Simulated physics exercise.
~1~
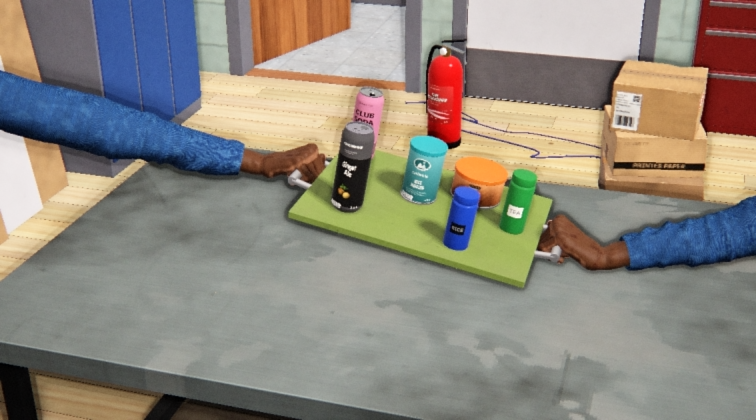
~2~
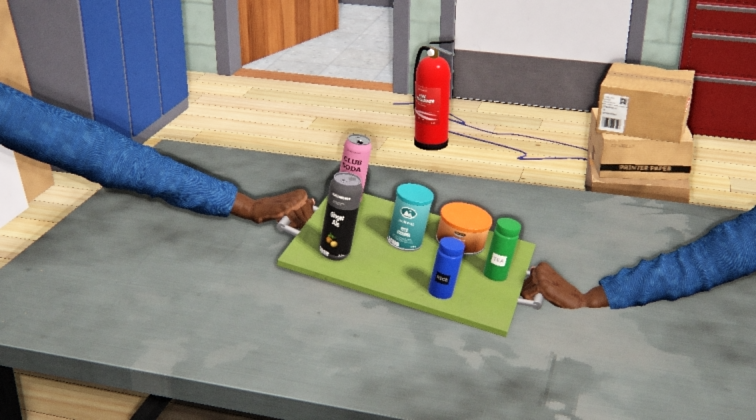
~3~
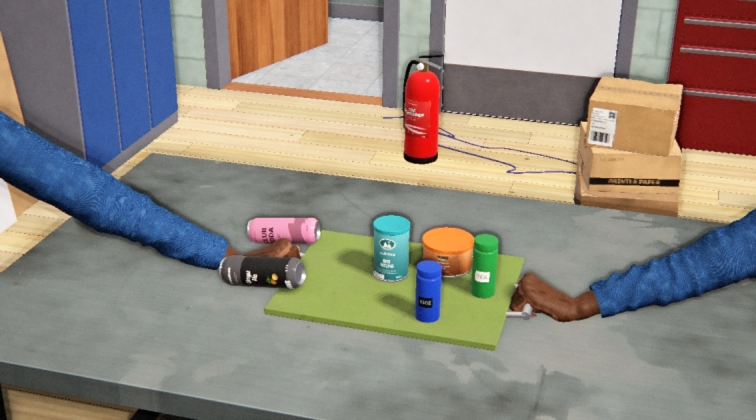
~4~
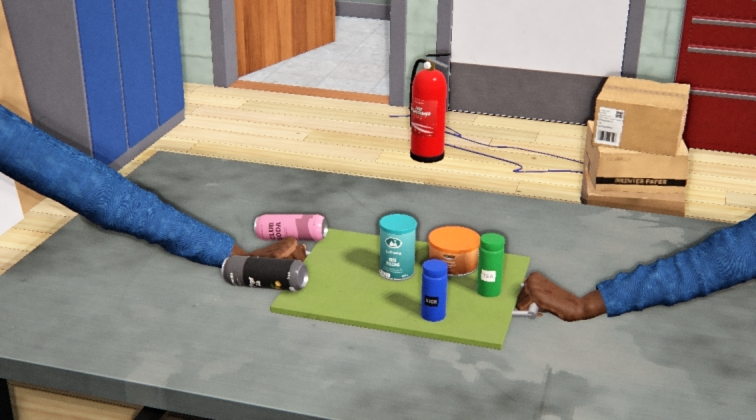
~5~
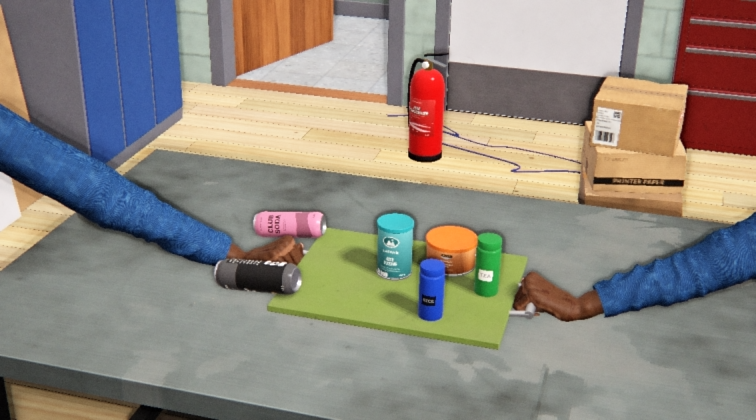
In a workshop, two hands lowering a green tray onto a table, black and pink cans toppling off its left side, four containers staying upright.
